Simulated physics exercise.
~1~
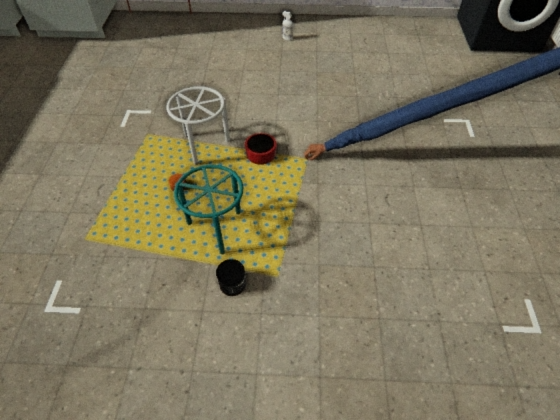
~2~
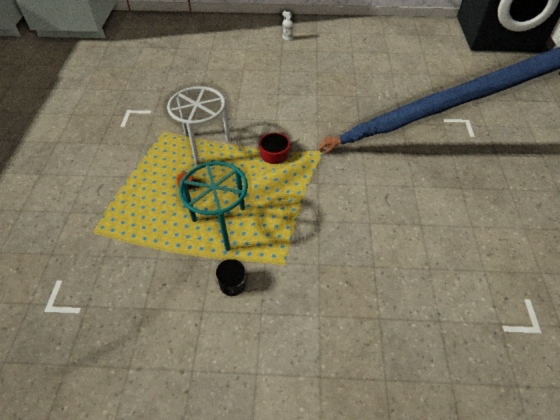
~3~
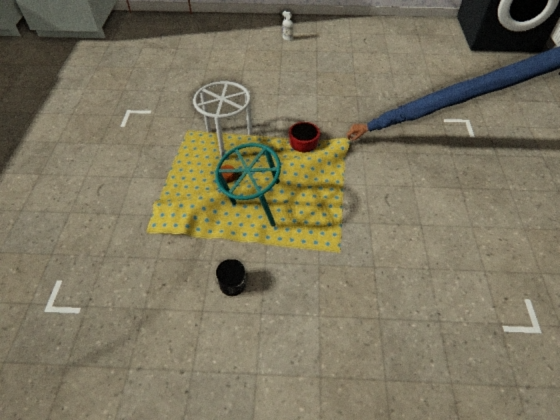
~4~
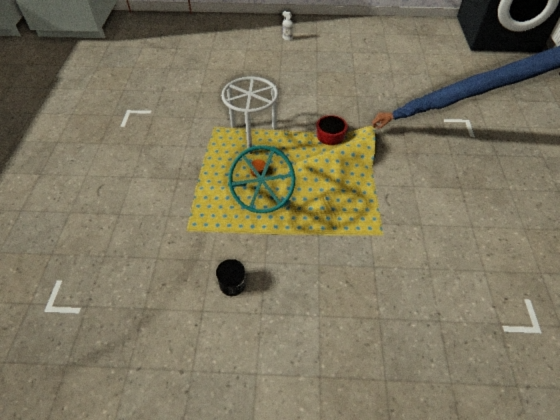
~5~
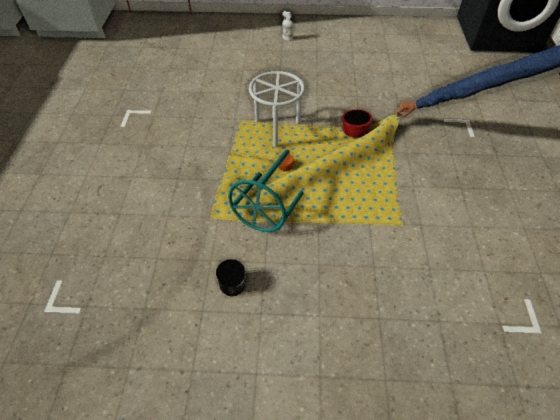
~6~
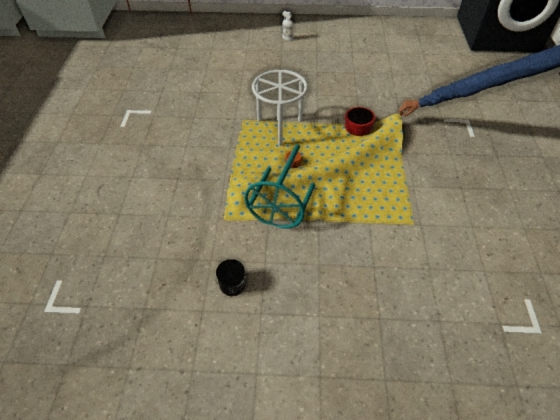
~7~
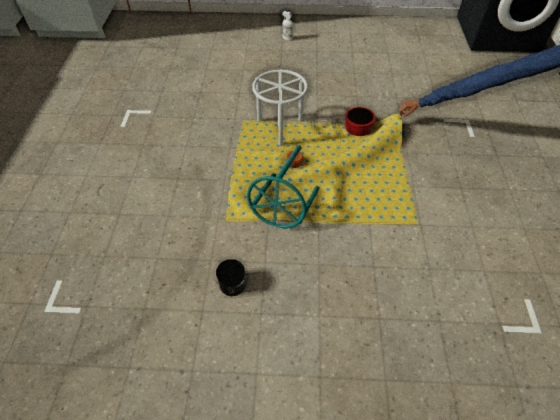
On a tiled utility-room floor, a blue-sleeved arm drags a yellow patterned sheet rightward, carrying a red pot, an orange tub, a white stool and a teal stool. The teal stool topples and ends on its side on the sheet, while the black bucket stays put.
